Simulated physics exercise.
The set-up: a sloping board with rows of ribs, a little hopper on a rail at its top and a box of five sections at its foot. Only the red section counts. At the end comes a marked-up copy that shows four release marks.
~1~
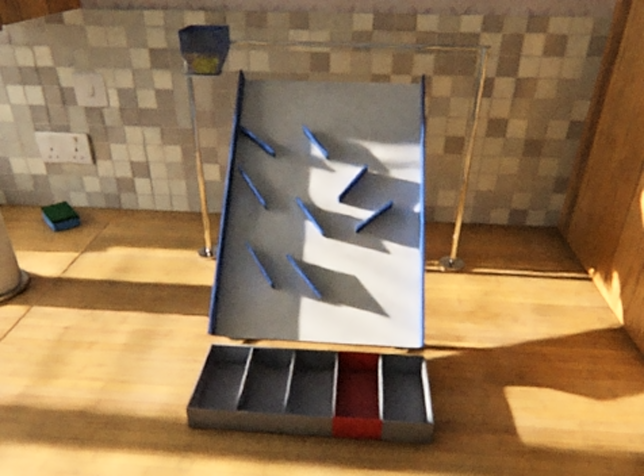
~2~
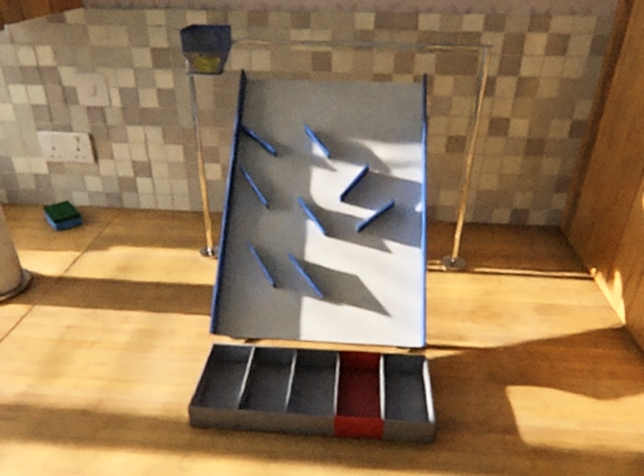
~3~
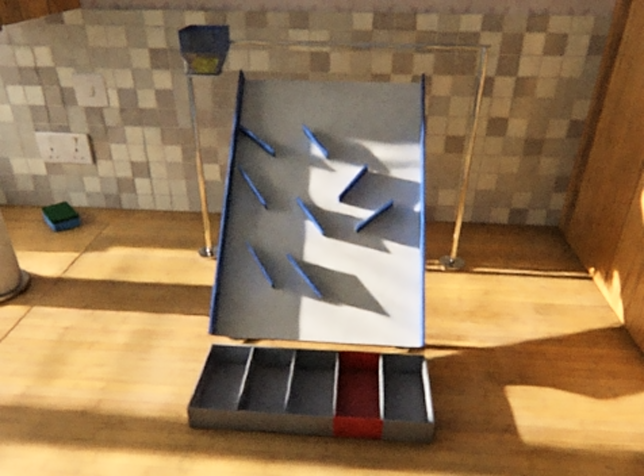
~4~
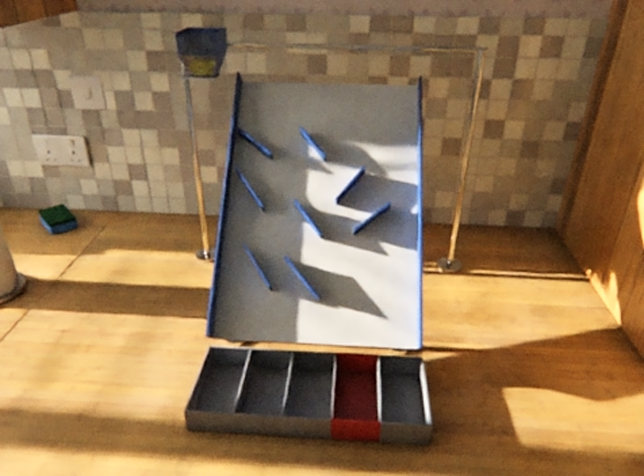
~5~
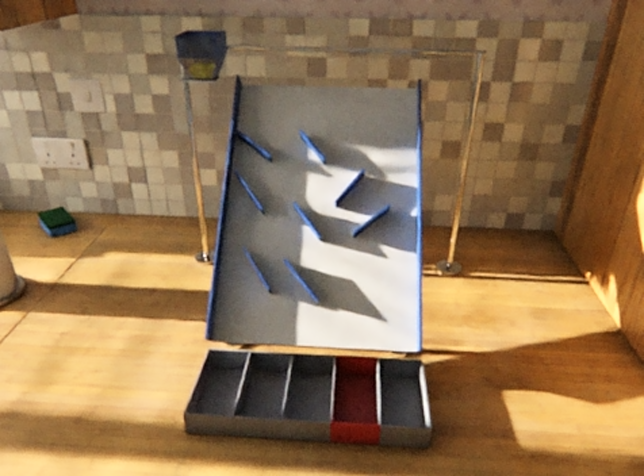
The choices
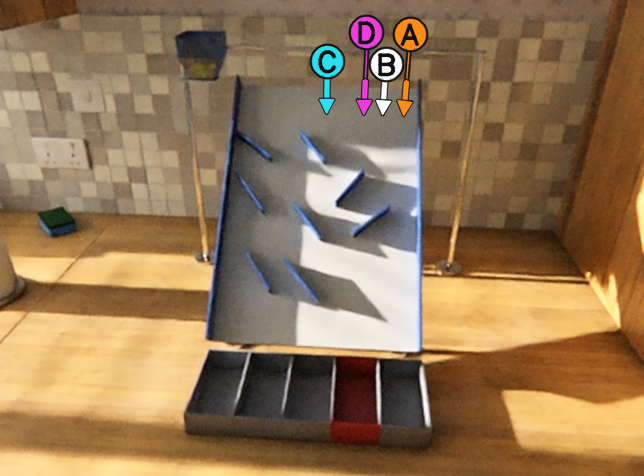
The clip shows a sloping board with seven blue ribs, a small hopper at its upper left, and a five-section box with one red section at its foot, while nothing moves apart from a slight shift of the view.
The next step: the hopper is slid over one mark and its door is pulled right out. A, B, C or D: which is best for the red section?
Mark C does it best.
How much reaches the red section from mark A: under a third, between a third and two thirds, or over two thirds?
It is under a third.
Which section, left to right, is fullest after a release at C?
The fourth.
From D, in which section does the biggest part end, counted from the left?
The fourth.
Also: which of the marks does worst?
Mark A.
On the marked copy, mark A meets the board at (404, 110); mark B meets the board at (383, 109); mark C meets the board at (326, 108); mark D meets the board at (364, 109).
If A is chosen, about a quarter in the red section, about two thirds in other sections, a small part outside the box.
If B is chosen, about half in the red section, about a third in other sections, a small part outside the box.
If C is chosen, most in the red section, a small part in other sections, a small part outside the box.
If D is chosen, about half in the red section, about a third in other sections, a small part outside the box.
